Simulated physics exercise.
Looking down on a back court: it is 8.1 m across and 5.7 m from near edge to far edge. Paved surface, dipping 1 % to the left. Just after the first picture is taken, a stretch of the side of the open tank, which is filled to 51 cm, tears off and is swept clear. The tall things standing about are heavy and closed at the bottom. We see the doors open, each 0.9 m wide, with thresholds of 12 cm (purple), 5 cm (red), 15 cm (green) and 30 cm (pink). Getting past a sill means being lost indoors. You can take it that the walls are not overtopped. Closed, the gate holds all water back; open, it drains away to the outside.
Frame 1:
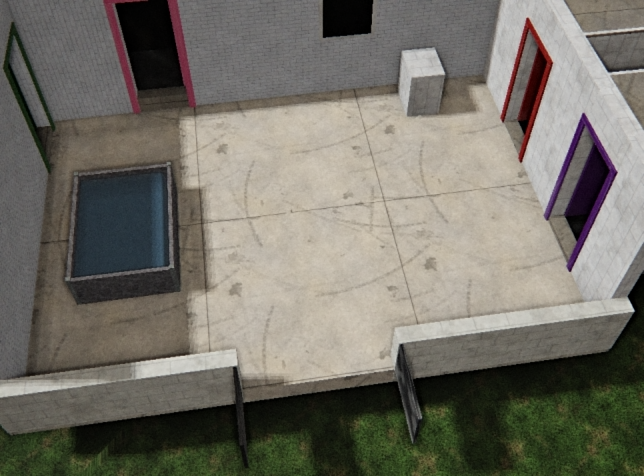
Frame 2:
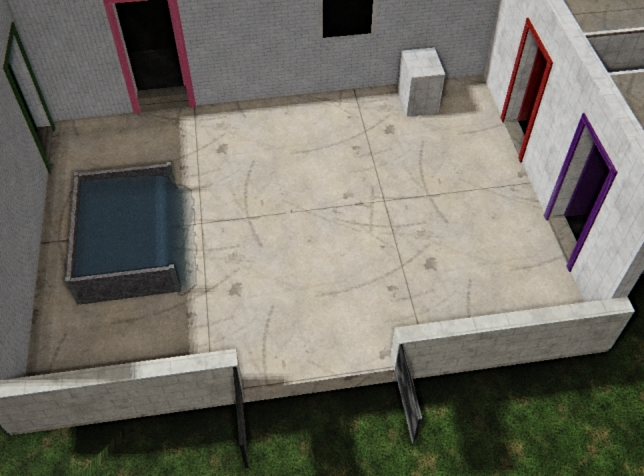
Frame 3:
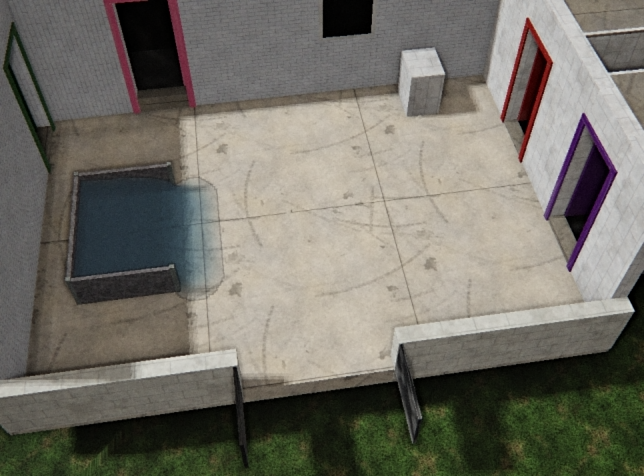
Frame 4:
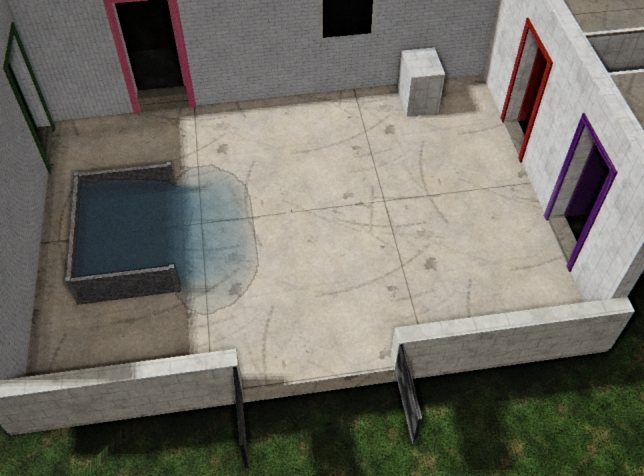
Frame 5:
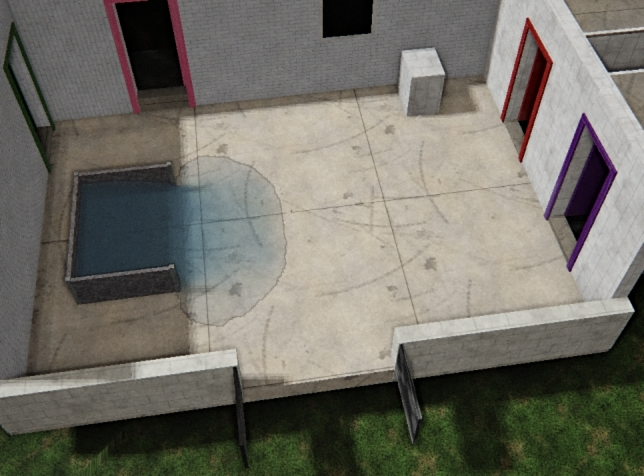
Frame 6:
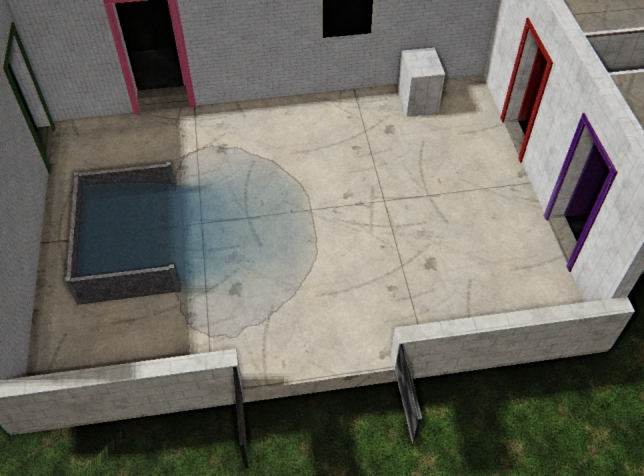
Blue water spills from a dark-rimmed rectangular tank at the left of a pale paved court, seen from high above by a still camera. Grey walls hold a green-framed doorway at left, pink at the back, and red and purple at right, with a white block near the back wall and grass in front. The tank's right side opens, and water spreads rightward across the paving in a widening, rounded sheet.
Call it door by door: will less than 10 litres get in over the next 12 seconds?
Purple door - yes, less; red door - no, 10 litres or more; green door - yes, less; pink door - yes, less.
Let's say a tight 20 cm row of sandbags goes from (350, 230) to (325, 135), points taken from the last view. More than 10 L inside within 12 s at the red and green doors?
Note - red: Limit held; green: Limit held.
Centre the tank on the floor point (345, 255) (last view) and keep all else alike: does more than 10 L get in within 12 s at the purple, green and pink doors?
Well, purple ends up beyond the mark, green ends up inside the mark and pink ends up inside the mark.
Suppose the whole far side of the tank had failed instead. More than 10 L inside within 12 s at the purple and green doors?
The purple door comes out less than that and the green door more than that.
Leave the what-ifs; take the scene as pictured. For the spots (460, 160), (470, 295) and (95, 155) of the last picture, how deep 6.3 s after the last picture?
Reading - approx. 6 / 5 / 0 cm.
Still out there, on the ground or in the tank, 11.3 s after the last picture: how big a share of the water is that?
It comes to near 86 per cent.
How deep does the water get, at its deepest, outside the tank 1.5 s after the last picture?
Peak depth: Approx. 12 cm.
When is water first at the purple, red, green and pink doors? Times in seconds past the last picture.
Purple: 1.8 s; red: 1.8 s; green: 8.5 s; pink: 4.5 s.
Then, 0.7 s after the last picture water covers 30 % of the floor and is deepest (18 cm) near (191, 247); purple door not reached, red door not reached, green door not reached, pink door not reached.
Then, 1.5 s after the last picture water covers 55 % of the floor and is deepest (12 cm) near (191, 247); purple door not reached, red door not reached, green door not reached, pink door not reached.
Then, 2.8 s after the last picture water covers 70 % of the floor and is deepest (24 cm) near (587, 326); purple door 12 cm at the sill, 1 L in, red door 12 cm at the sill, 15 L in, green door not reached, pink door not reached.
Then, 6.3 s after the last picture water covers 65 % of the floor and is deepest (8 cm) near (389, 205); purple door 4 cm at the sill, 2 L in, red door 5 cm at the sill, 38 L in, green door not reached, pink door 1 cm at the sill, 0 L in.
Then, 11.3 s after the last picture water covers 90 % of the floor and is deepest (6 cm) near (47, 197); purple door 1 cm at the sill, 2 L in, red door 2 cm at the sill, 40 L in, green door 5 cm at the sill, 0 L in, pink door 4 cm at the sill, 0 L in.
